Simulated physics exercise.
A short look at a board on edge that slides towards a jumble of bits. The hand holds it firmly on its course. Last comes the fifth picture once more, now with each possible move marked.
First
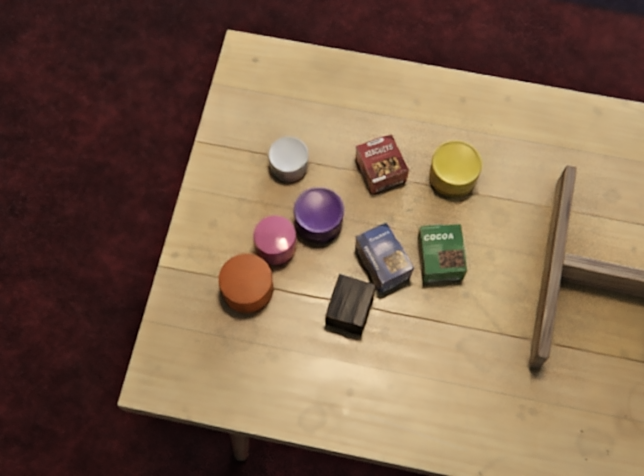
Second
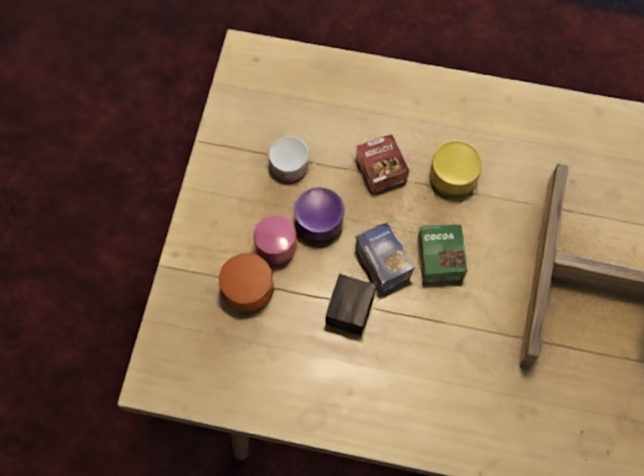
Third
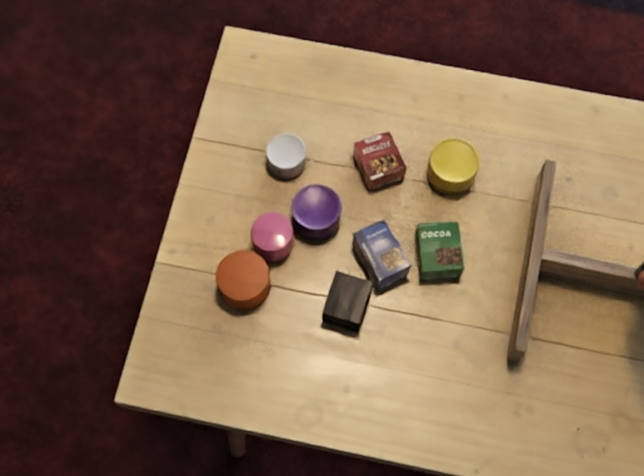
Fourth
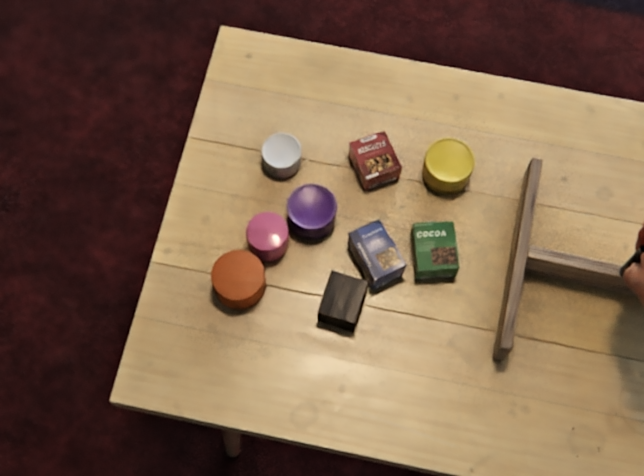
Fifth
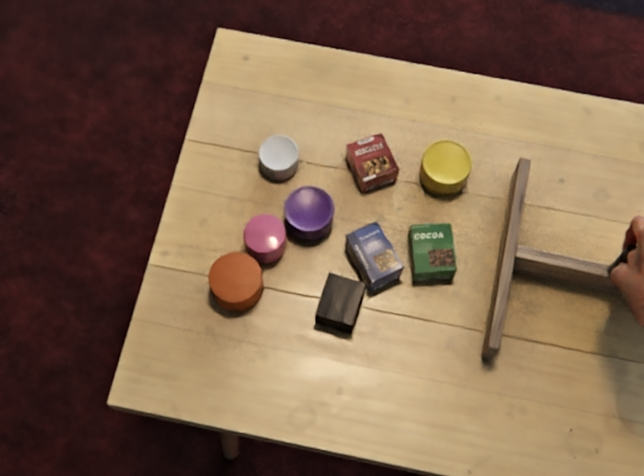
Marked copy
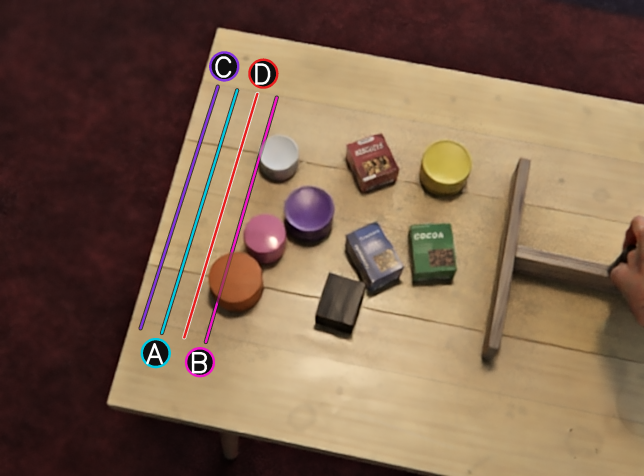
A wooden board on edge, fixed to a long handle, slides left across a pale table towards a loose group of round tubs, small packets and a black block. As it nears the green packet, a hand gripping the handle comes into view at the right, and the gap narrows while the group stays in its arrangement.
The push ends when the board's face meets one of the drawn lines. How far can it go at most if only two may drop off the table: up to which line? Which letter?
B is the last line within the limit.
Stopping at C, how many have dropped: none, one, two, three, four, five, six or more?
By then, six or more.
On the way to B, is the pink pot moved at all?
By then, yes.
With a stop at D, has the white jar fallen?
Yes.
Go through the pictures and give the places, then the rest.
The first picture shows blue packet (384, 258); yellow tub (455, 170); black block (350, 305).
The second picture shows board (549, 256); orange tin (246, 283).
The third picture shows board (537, 252); green packet (440, 250).
The fourth picture shows board (522, 249); pink pot (268, 236).
The fifth picture shows board (511, 249); blue packet (374, 257); yellow tub (445, 169); black block (340, 303).
On the marked copy, A at (202, 205); B at (243, 213); C at (181, 201); D at (223, 209).
With B. Early on, board (413, 230); yellow tub (397, 159); black block (334, 306).
Further on, board (317, 212); white jar (230, 162); pink pot (229, 234).
At the end, board (246, 198); pink pot over the edge; purple jar (180, 186); one fallen.
As for the rest, A drops four; C drops eight; D drops four.
